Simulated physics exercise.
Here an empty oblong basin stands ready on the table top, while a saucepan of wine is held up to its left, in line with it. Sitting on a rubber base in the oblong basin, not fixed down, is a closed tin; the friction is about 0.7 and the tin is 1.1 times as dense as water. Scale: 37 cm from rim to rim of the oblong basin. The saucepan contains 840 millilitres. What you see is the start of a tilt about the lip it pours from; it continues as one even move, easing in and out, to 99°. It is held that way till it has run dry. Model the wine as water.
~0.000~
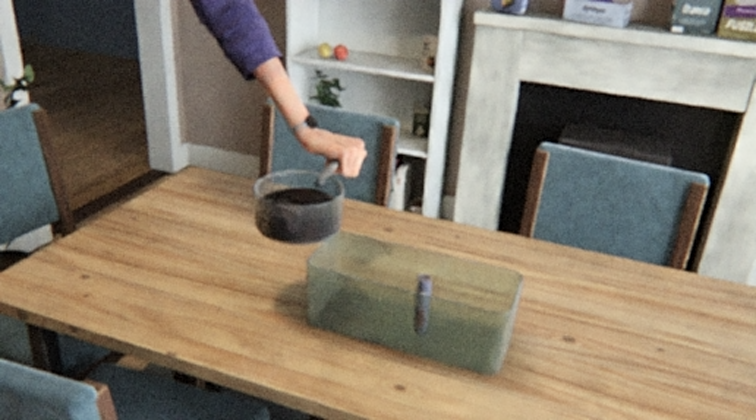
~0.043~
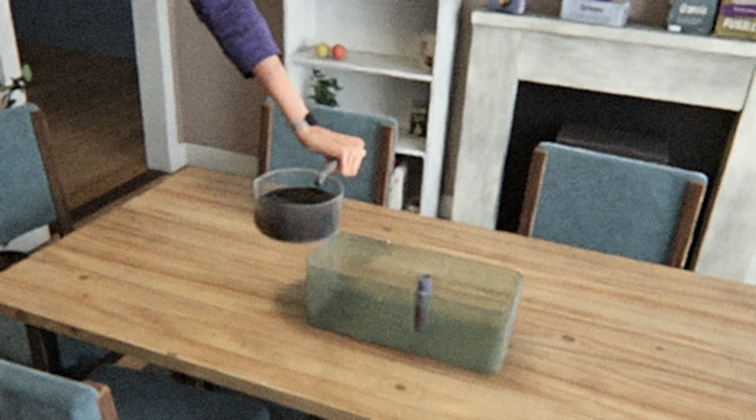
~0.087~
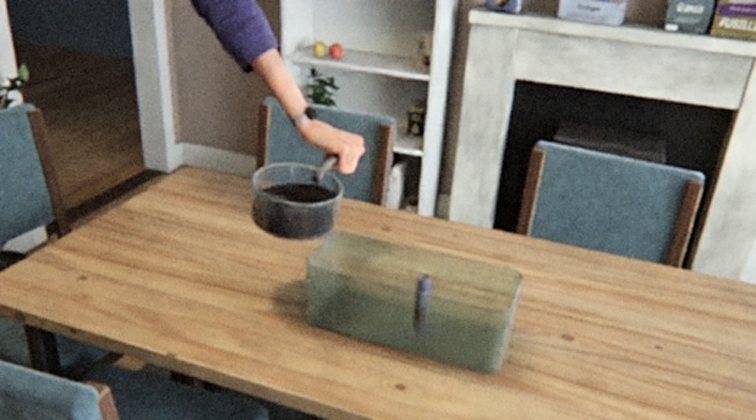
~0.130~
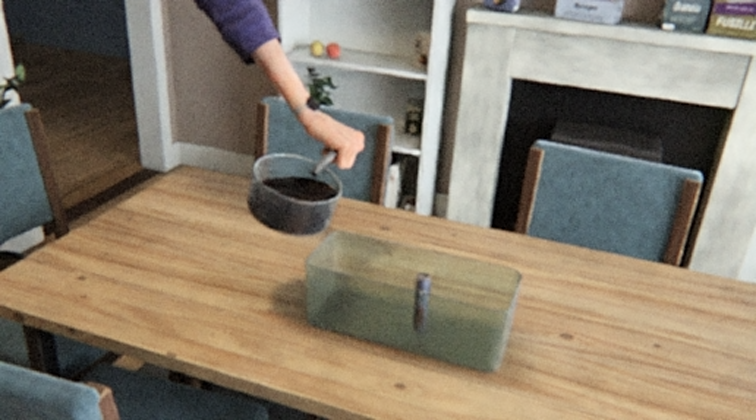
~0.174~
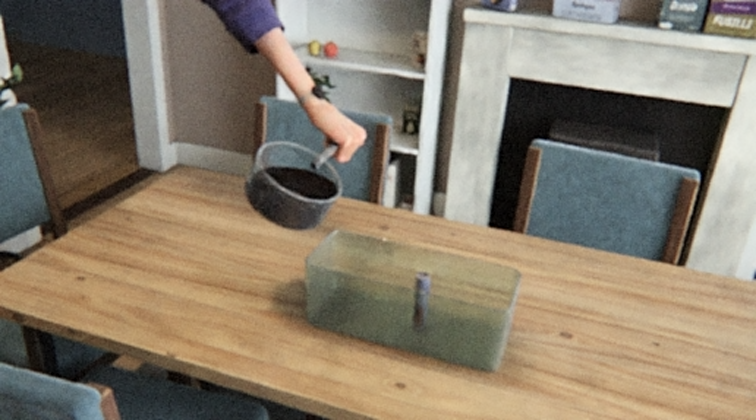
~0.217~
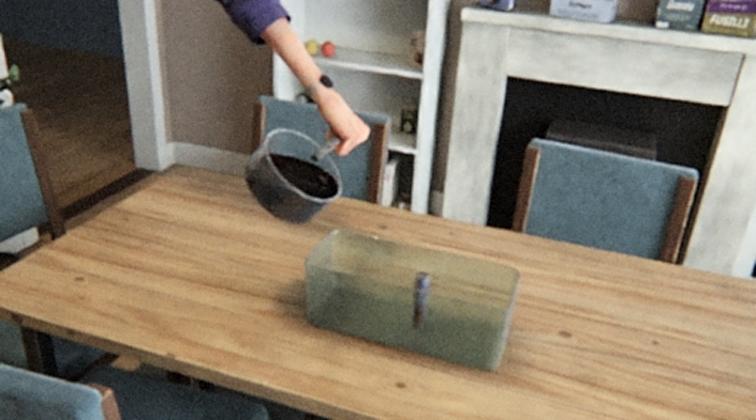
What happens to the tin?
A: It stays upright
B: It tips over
Answer: B.
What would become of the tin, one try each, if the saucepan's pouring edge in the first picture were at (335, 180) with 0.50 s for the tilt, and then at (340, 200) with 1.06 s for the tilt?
Try 1: Tipped over; try 2: Still standing.
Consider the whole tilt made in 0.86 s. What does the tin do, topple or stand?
With that tilt, the tin tips.
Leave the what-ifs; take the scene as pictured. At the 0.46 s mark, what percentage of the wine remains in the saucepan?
Roughly 48 per cent.
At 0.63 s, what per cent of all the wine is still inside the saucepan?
Some 7 per cent.
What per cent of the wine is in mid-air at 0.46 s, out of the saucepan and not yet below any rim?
48 %.
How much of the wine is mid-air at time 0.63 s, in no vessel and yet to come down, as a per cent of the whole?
Near 18 percent.
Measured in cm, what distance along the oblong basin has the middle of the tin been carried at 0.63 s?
Centre to centre, close to 1 cm.
Then, 0.46 s in, the tilt is 96° and 48 per cent is still to pour; the tin stands where it began.
Then, 0.63 s in, the tilt is 99° and 7 per cent is still to pour; the tin stands 1 cm from where it began.
Then, 0.81 s in, the tilt is 99° and 2 per cent is still to pour; the tin lies on its side.
Then, 1.01 s in, the tilt is 99° and 0 per cent is still to pour; the tin lies on its side.
Finally, the tin lies on its side.
